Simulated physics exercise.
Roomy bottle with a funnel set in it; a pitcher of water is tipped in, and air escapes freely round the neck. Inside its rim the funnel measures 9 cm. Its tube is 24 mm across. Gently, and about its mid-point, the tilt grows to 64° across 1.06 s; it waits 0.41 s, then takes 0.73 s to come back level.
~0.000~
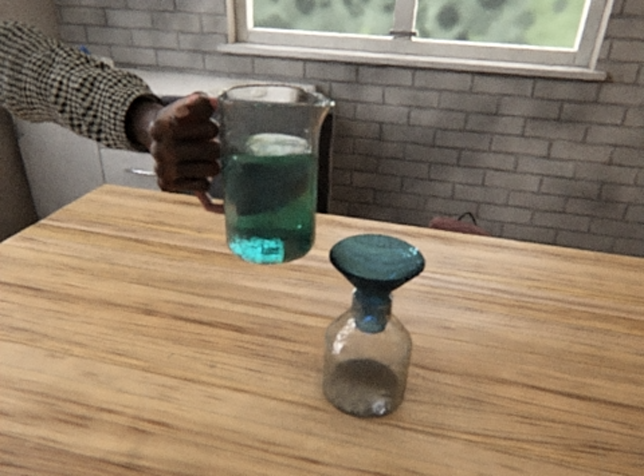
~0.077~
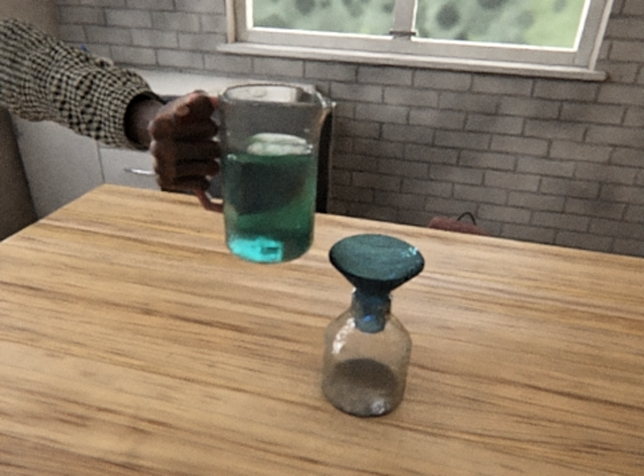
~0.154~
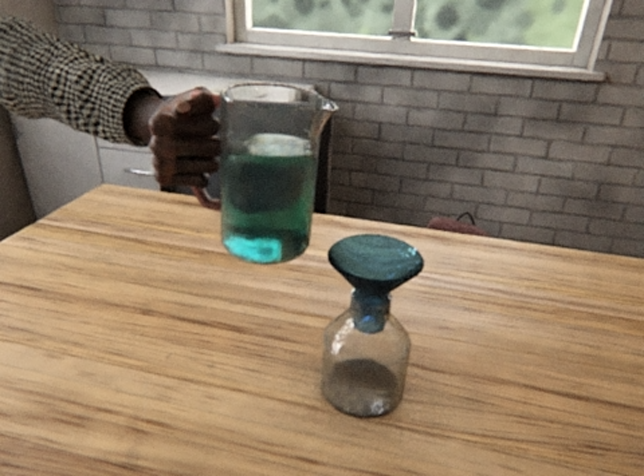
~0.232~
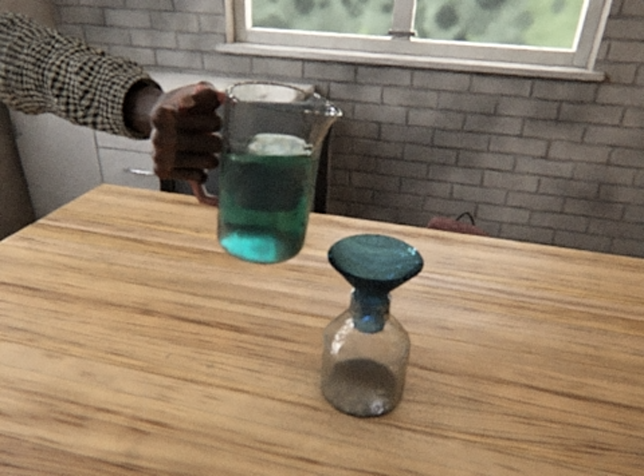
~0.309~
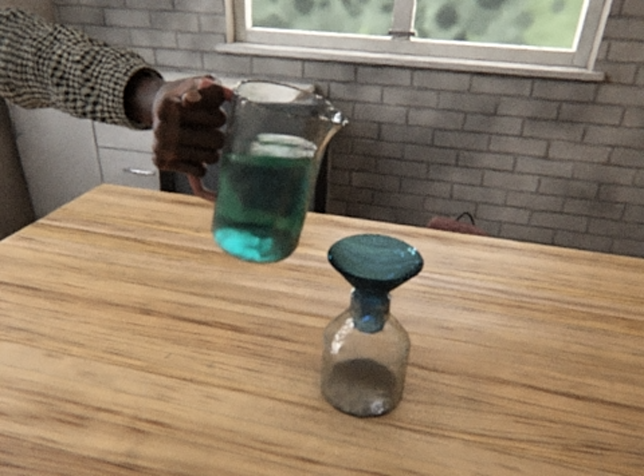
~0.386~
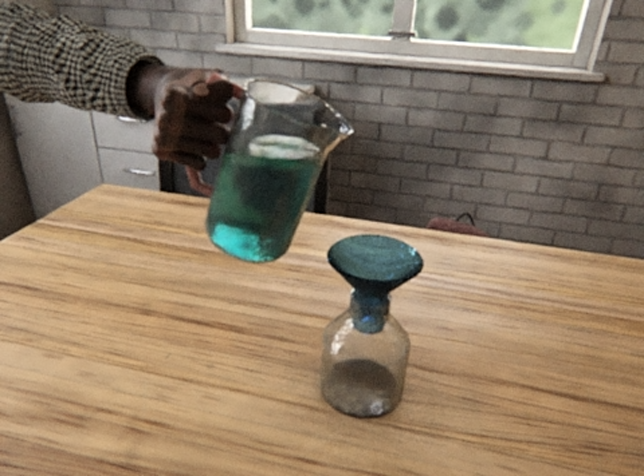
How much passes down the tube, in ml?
I would say 150 ml or thereabouts.
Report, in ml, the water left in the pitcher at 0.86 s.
Roughly 620 ml is still in there.
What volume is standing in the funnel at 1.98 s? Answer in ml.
Roughly 5 ml sits in the funnel.
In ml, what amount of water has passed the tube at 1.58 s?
Estimate: Some 90 ml.
Then, 0.86 s in, the tilt is 59° and 0 ml has passed the tube, 5 ml is in the funnel, 620 ml in the pitcher and 0 ml has missed.
Then, 1.22 s in, the tilt is 64° and 30 ml has passed the tube, 40 ml is in the funnel, 530 ml in the pitcher and 5 ml has missed.
Then, 1.58 s in, the tilt is 60° and 85 ml has passed the tube, 50 ml is in the funnel, 470 ml in the pitcher and 20 ml has missed.
Then, 1.98 s in, the tilt is 13° and 150 ml has passed the tube, 5 ml is in the funnel, 465 ml in the pitcher and 20 ml has missed.
Finally, 155 ml has passed the tube, 0 ml is in the funnel, 465 ml in the pitcher and 20 ml has missed.
